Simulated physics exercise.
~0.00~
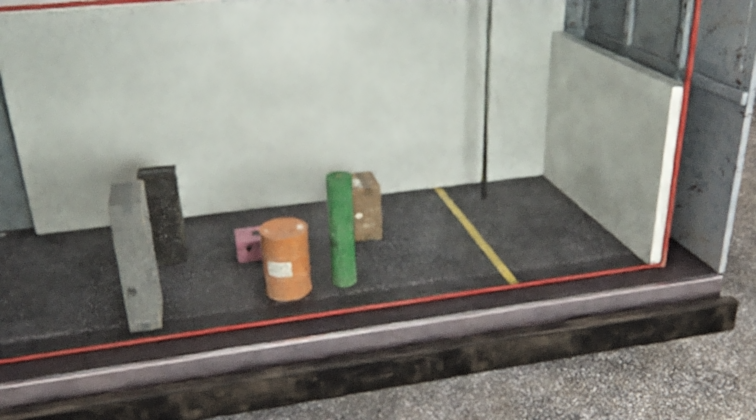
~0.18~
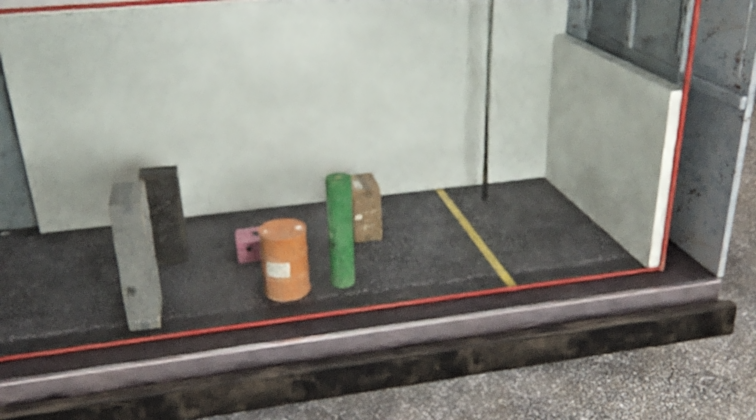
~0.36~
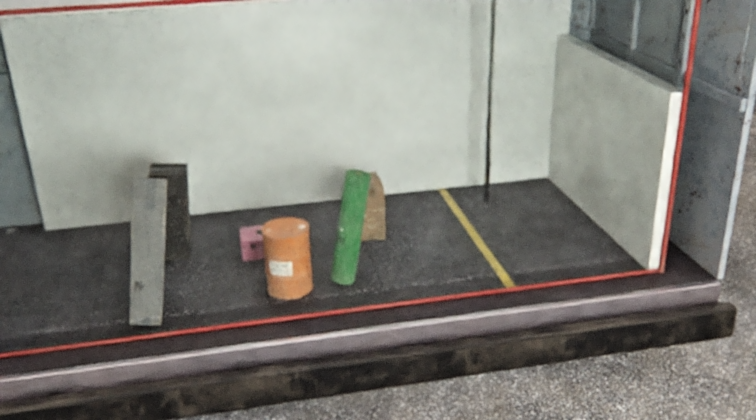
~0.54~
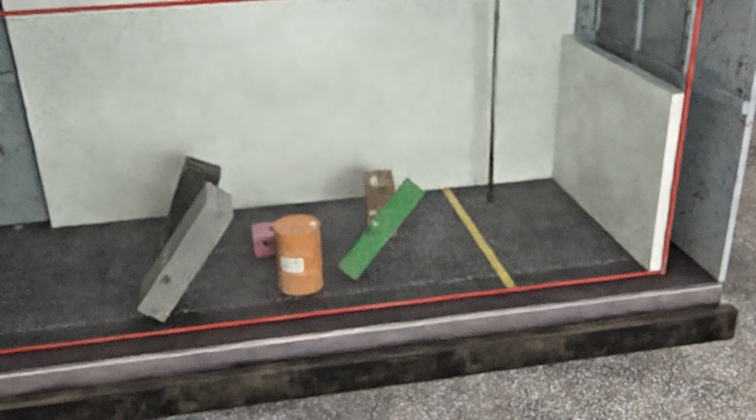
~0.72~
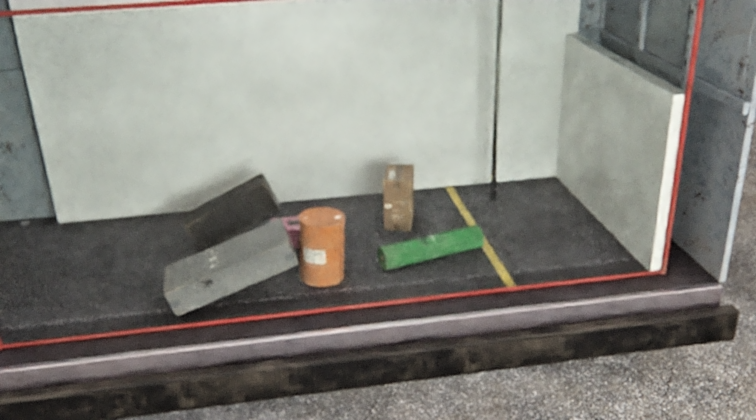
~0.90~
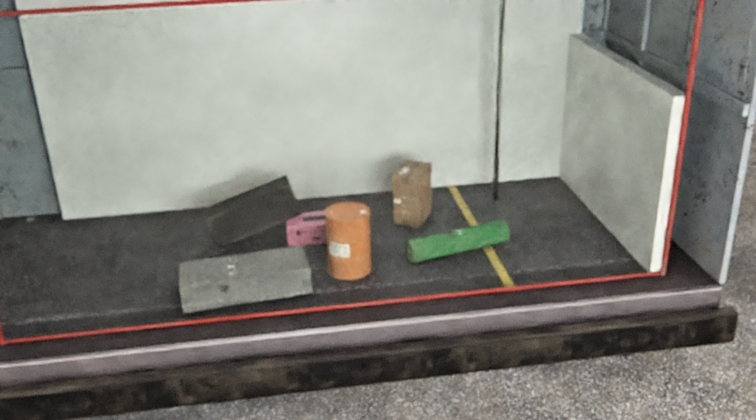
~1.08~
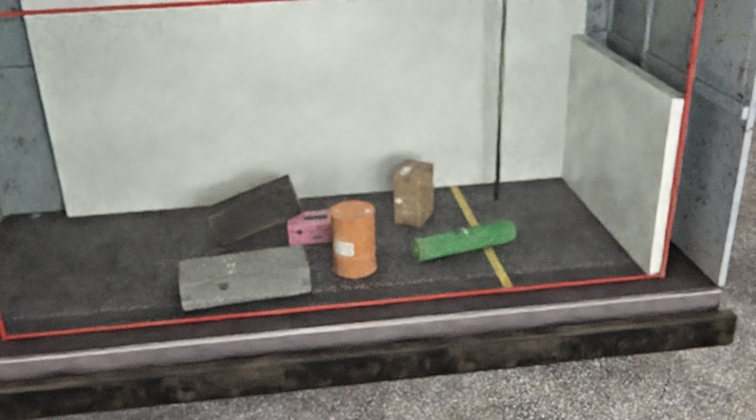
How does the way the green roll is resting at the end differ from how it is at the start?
At the start the green roll stands upright, but by the end it is lying on its side on the floor of the bay.
